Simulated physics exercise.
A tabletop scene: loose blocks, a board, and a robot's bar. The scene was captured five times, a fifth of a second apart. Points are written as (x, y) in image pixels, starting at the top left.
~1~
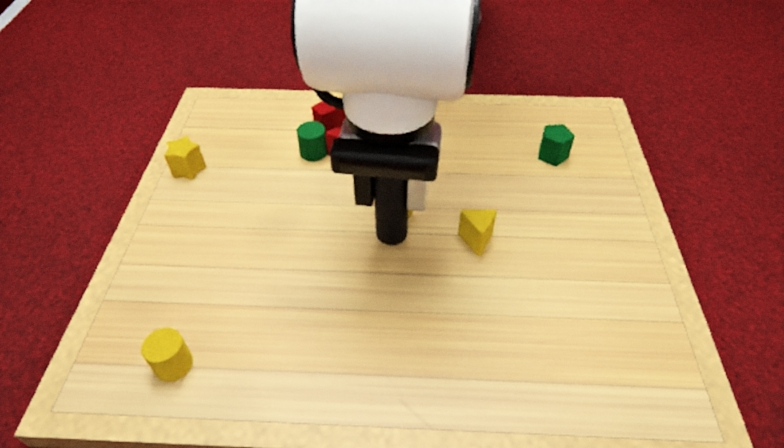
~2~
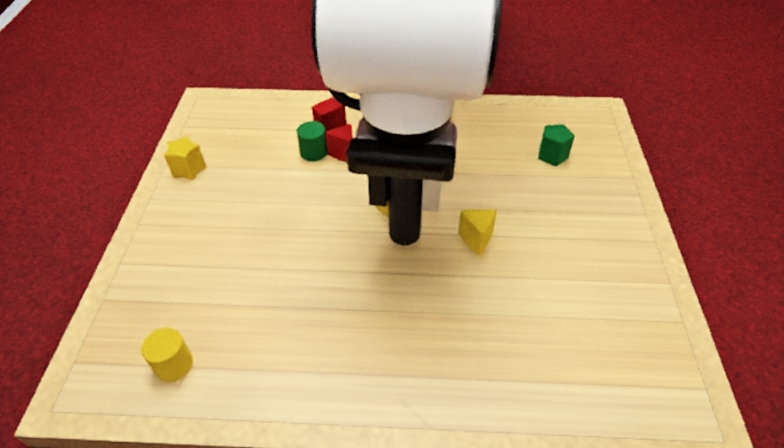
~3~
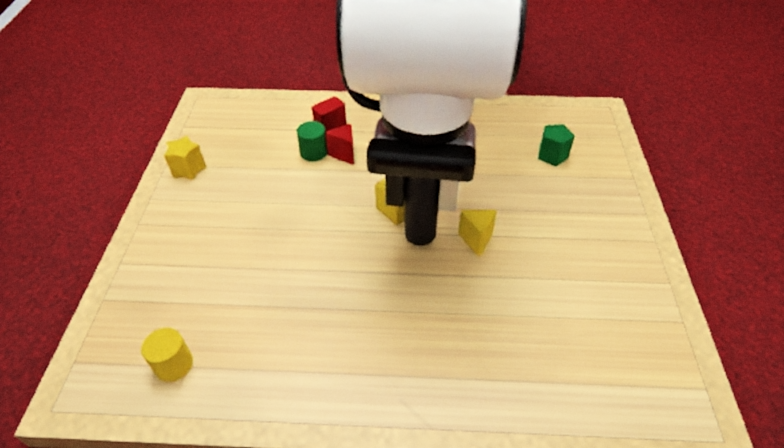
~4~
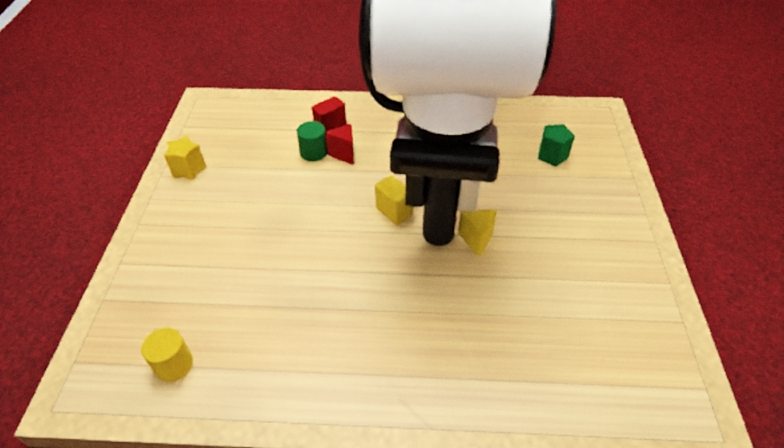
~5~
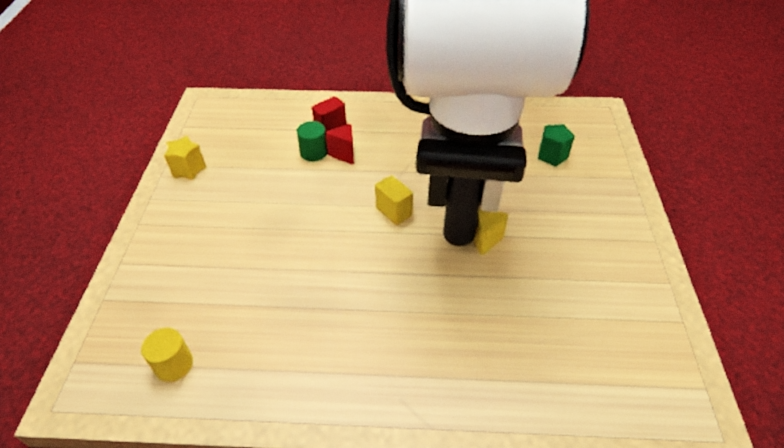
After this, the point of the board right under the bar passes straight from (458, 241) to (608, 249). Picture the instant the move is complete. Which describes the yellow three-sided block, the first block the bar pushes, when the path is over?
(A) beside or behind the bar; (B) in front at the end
I'll go with B - in front at the end.
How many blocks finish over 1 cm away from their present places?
Just one will move.
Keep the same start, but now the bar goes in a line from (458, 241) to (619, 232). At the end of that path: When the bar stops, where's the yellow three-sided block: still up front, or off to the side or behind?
In the end it is ahead.
What follows on the original path. One third of the way, bar at (510, 237); yellow three-sided block at (542, 221).
Two thirds of the way, bar at (561, 239); yellow three-sided block at (595, 224), turned 10° clockwise.
At the end, bar at (612, 242); yellow oblong not moved; yellow three-sided block at (648, 227), turned 15° clockwise.
